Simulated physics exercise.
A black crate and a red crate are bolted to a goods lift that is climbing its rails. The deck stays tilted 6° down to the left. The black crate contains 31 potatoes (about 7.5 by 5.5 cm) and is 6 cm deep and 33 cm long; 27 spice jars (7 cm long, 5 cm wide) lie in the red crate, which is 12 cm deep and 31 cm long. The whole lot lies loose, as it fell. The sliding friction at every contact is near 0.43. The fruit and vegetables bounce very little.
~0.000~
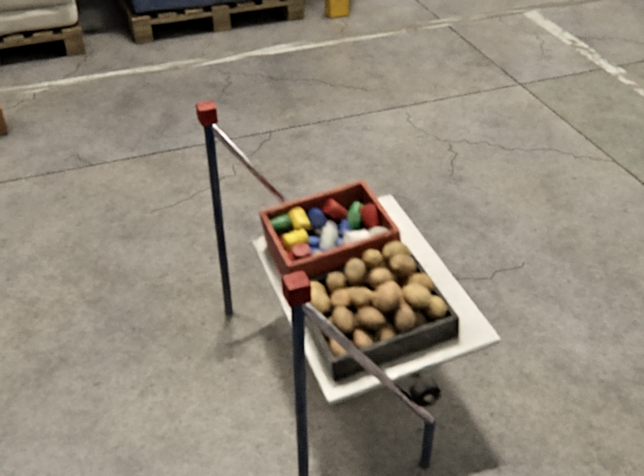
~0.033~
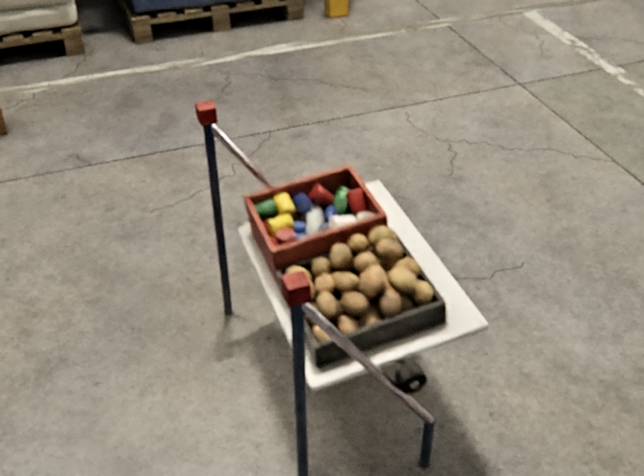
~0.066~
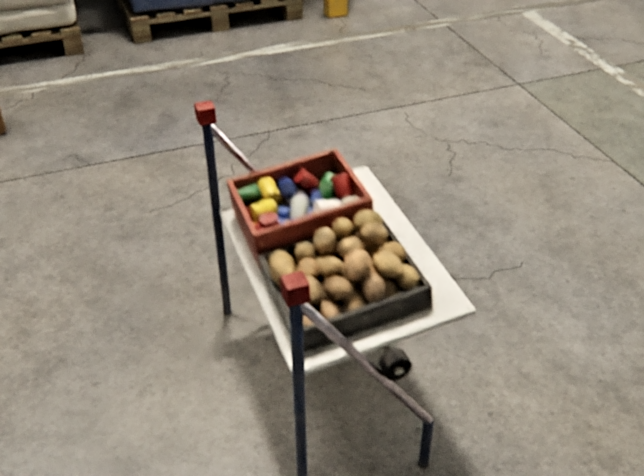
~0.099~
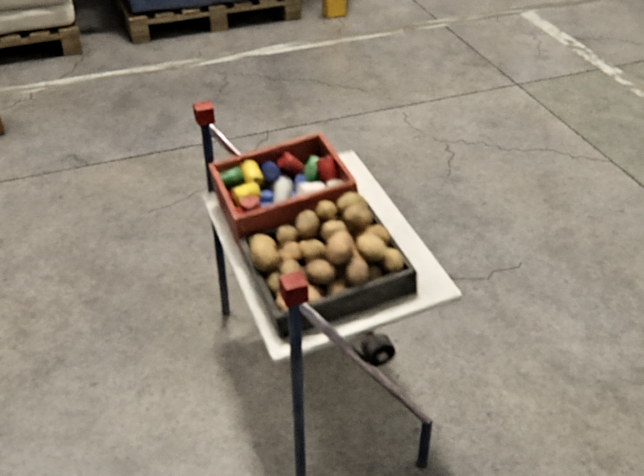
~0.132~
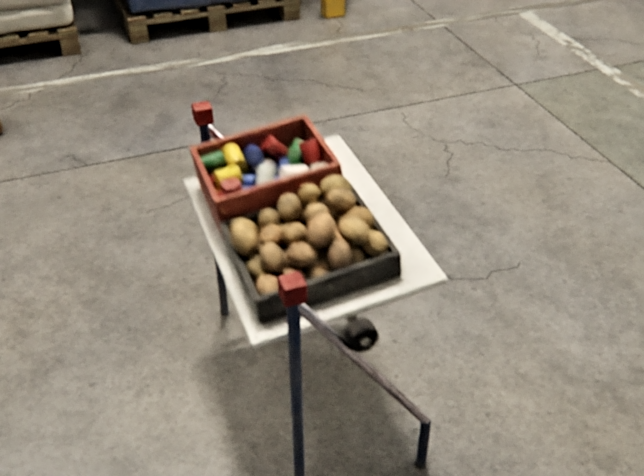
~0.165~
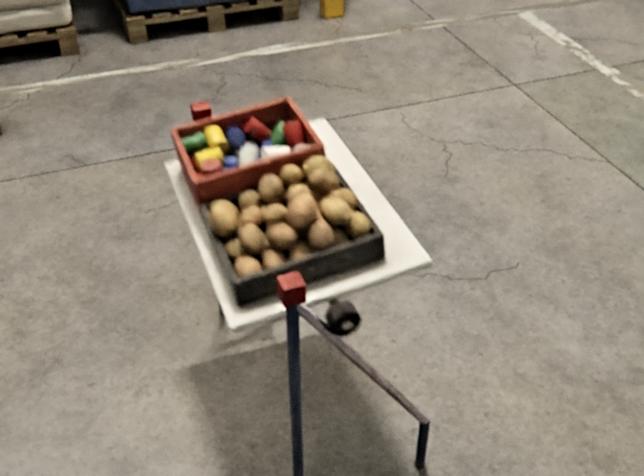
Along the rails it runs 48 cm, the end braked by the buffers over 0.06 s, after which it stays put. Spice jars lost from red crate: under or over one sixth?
I expect upwards of a sixth to go.
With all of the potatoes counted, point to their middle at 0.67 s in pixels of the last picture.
Pixel (117, 297), give or take.
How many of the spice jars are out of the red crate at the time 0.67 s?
Roughly 12 of them.
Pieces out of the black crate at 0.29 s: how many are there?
The black crate is at around 2.
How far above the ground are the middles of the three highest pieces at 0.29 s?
100 cm.
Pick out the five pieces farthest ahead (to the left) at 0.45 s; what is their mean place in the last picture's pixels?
Close to (85, 182) in the last view.
After 0.17 s, the buffers are touched.
After 0.29 s, black crate 29 in, 2 out and red crate 27 in, 0 out.
After 0.45 s, black crate 16 in, 15 out and red crate 22 in, 5 out.
After 0.67 s, black crate 8 in, 23 out and red crate 15 in, 12 out.
Final count (at 1.22 s), black crate 7 in, 24 out and red crate 14 in, 13 out. Asked share, 13 of 27, 48 per cent.
